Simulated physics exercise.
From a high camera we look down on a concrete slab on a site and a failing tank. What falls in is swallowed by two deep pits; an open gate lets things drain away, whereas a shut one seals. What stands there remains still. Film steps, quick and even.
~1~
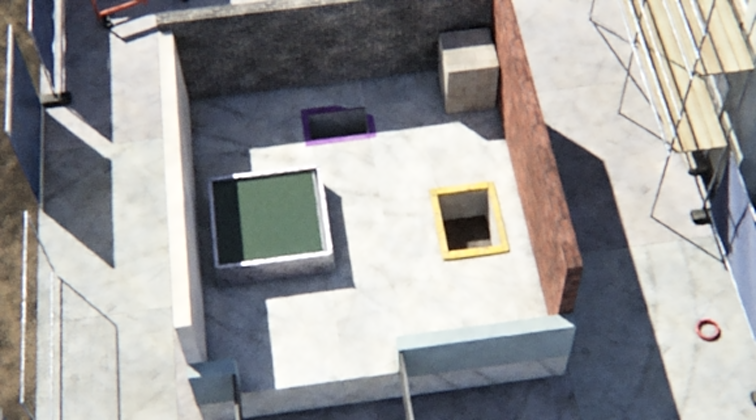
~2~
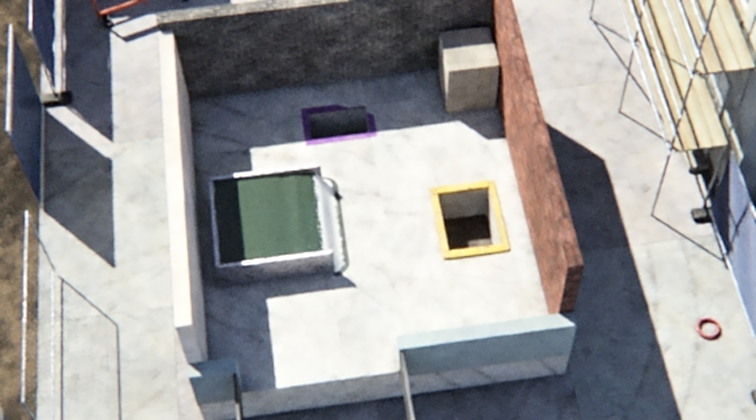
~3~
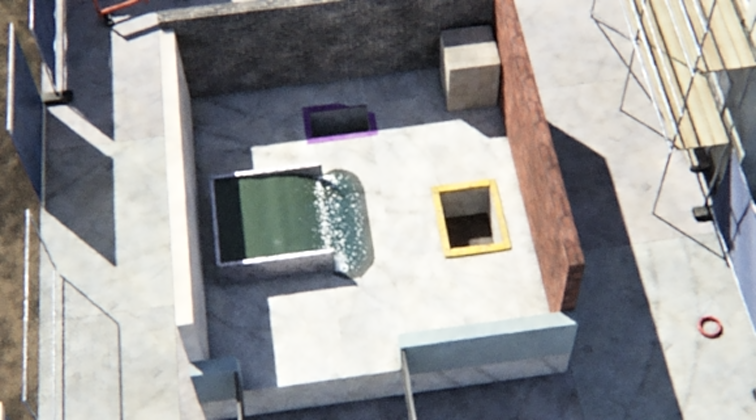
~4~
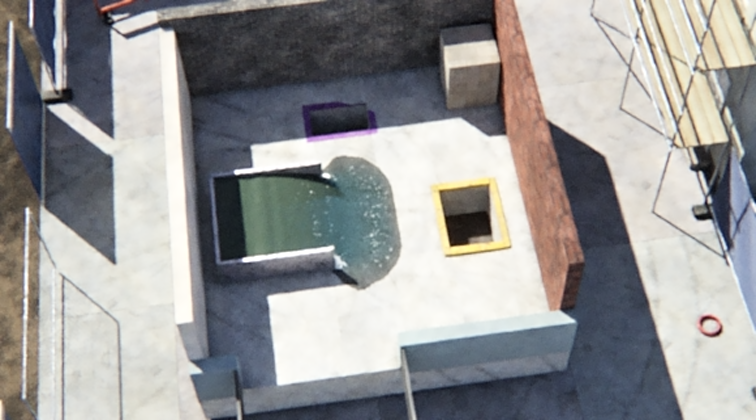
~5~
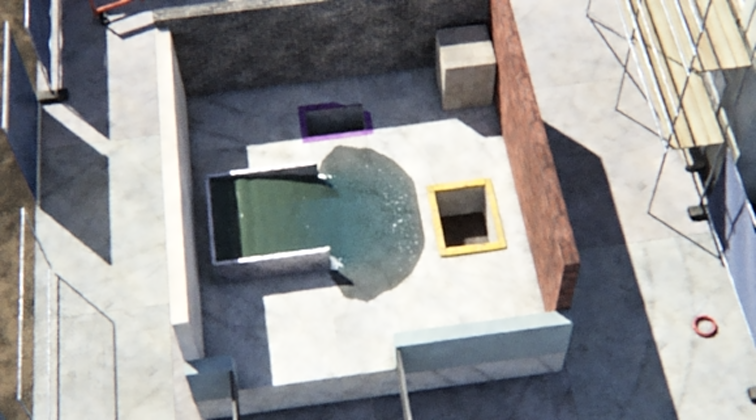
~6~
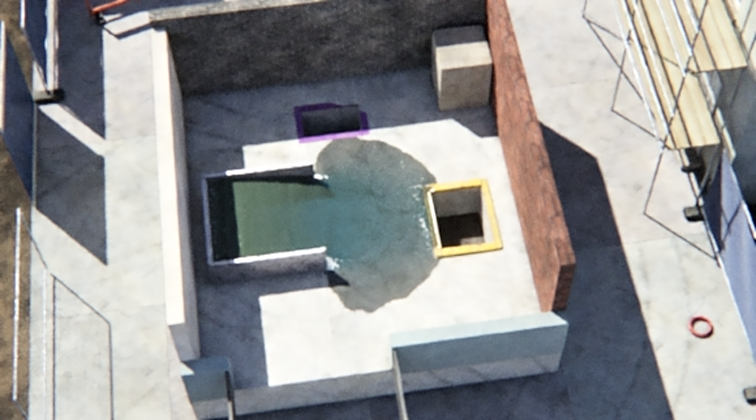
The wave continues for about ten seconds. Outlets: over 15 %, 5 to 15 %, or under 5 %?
Result - gate: 5 to 15 %, yellow pit: Over 15 %, purple pit: 5 to 15 %.
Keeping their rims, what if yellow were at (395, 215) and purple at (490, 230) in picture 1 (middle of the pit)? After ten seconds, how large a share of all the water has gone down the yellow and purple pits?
Log, per cent - yellow: 45, purple: 14.
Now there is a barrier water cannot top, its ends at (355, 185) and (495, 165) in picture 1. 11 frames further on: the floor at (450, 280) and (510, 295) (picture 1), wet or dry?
Going one by one, you'd find the first inundated and then the other inundated.
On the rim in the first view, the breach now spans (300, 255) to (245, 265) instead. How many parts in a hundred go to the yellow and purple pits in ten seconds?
The yellow pit takes 0 per cent and the purple pit 0 per cent.
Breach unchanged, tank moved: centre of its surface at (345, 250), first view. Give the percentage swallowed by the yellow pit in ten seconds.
The yellow pit gets around 35 per cent.
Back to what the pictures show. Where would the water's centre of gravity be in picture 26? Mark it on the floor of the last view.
I'd put my finger on (391, 221).
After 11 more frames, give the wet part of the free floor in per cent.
Some 45 per cent.
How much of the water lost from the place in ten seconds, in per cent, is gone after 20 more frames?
Around 55 percent.
A moment on, water covers 35 % of the floor; the gate 0 %, the yellow pit 7 %, the purple pit 0 %.
Next, water covers 45 % of the floor; the gate 0 %, the yellow pit 17 %, the purple pit 0 %.
Then, water covers 50 % of the floor; the gate 0 %, the yellow pit 24 %, the purple pit 1 %.
Later, water covers 65 % of the floor; the gate 1 %, the yellow pit 30 %, the purple pit 3 %.
In the end, water covers 85 % of the floor; the gate 7 %, the yellow pit 30 %, the purple pit 7 %.
